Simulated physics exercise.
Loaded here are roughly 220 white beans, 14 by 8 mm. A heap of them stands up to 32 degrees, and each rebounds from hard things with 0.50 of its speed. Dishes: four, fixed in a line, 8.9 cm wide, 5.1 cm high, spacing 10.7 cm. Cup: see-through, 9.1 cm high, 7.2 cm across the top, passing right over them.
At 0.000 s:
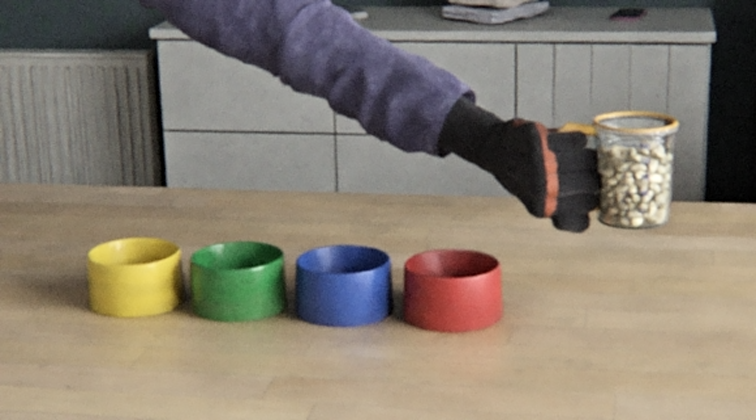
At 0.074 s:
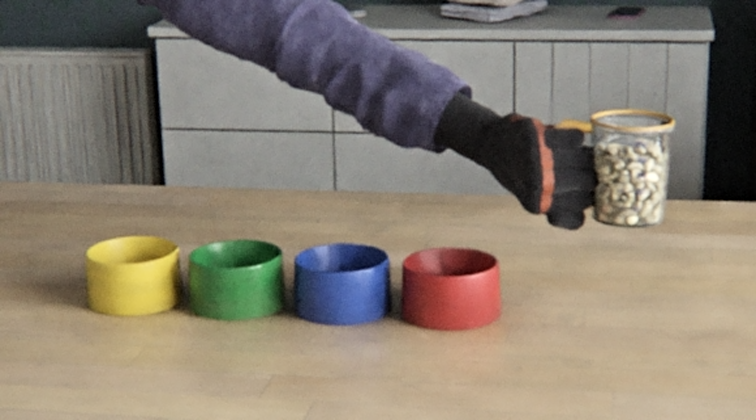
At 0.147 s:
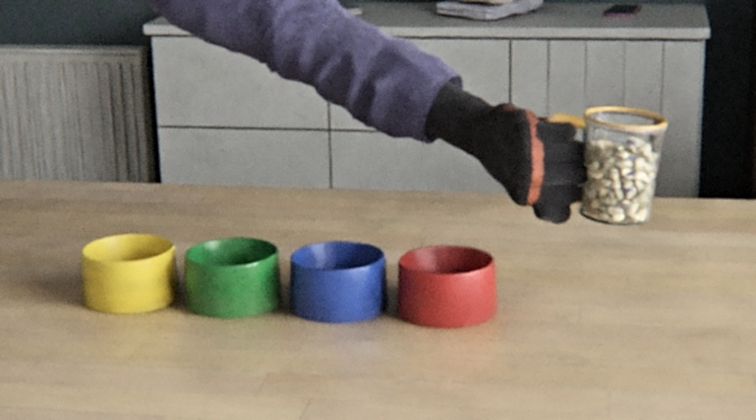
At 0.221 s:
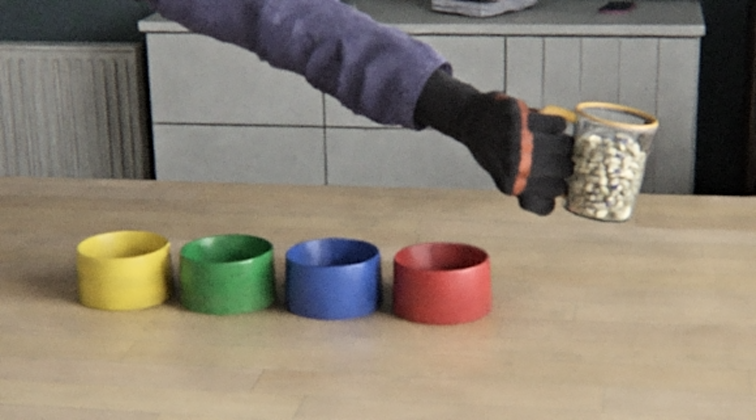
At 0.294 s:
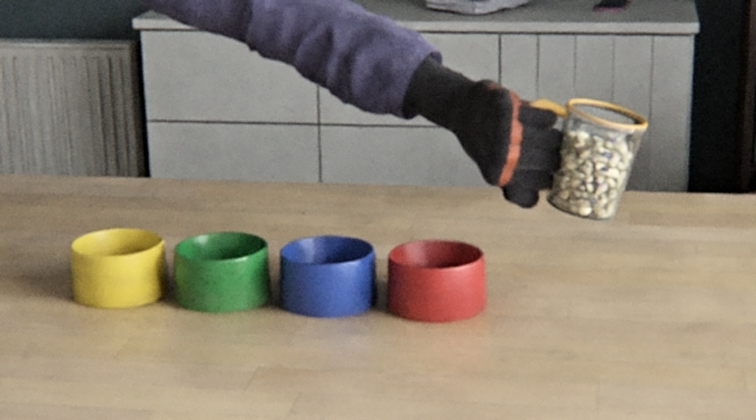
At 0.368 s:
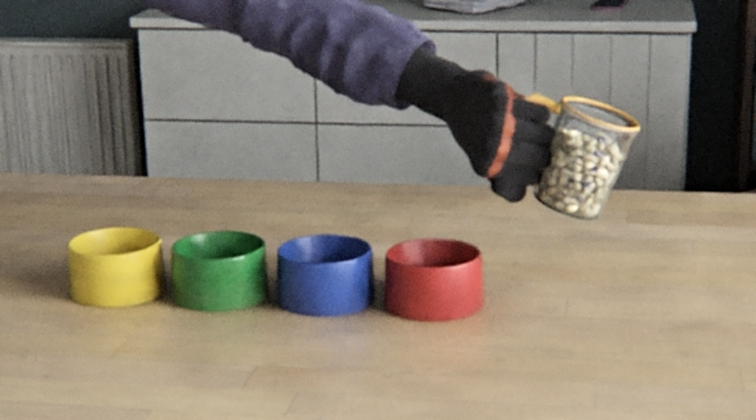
At a wooden table with yellow, green, blue and red dishes in a row, a black-gloved hand held a clear cup of white beans, moved it slightly left and tilted it gradually to the right.
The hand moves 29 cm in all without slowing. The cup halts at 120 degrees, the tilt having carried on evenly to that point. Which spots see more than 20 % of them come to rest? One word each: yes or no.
Red dish: Yes; blue dish: No; green dish: No; yellow dish: No; counter: Yes.
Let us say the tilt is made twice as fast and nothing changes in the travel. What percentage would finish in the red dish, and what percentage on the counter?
The red dish would get 0 and the counter 100.
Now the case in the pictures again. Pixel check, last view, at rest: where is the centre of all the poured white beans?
Roughly (462, 295).
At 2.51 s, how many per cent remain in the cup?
Load share: Near 0 percent.
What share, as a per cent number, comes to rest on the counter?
Some 45 in a hundred.
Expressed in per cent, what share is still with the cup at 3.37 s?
Roughly 0 %.
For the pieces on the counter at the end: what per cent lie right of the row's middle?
About 100 per cent.
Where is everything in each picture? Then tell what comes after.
The first picture shows cup at (634, 171), tilt 0 degrees, lip at (676, 123), moved 0.0 cm; middle of the pieces at (636, 184); red dish at (452, 264); blue dish at (343, 260); green dish at (237, 256); yellow dish at (134, 252).
The second picture shows cup at (630, 169), tilt 1 degrees, lip at (673, 122), moved 0.2 cm; middle of the pieces at (632, 183).
The third picture shows cup at (619, 167), tilt 5 degrees, lip at (665, 123), moved 0.8 cm; middle of the pieces at (620, 180).
The fourth picture shows cup at (607, 163), tilt 10 degrees, lip at (656, 123), moved 1.5 cm; middle of the pieces at (607, 177).
The fifth picture shows cup at (594, 161), tilt 14 degrees, lip at (646, 124), moved 2.2 cm; middle of the pieces at (592, 174).
The sixth picture shows cup at (583, 159), tilt 19 degrees, lip at (638, 127), moved 2.9 cm; middle of the pieces at (581, 173); red dish at (434, 253); blue dish at (325, 250); green dish at (218, 246); yellow dish at (115, 242). Its pace works out near 60 degrees a second; the hand travels 9 cm a second.
After 1.65 s, tilt 96 degrees; cup holds 95 %.
After 2.51 s, tilt 120 degrees; cup holds 0 %, red 55 %.
After 3.37 s, tilt 120 degrees; cup holds 0 %, red 55 %.
At rest (3.7 s), red 55 %, blue 0 %, green 0 %, yellow 0 %, counter 45 %.
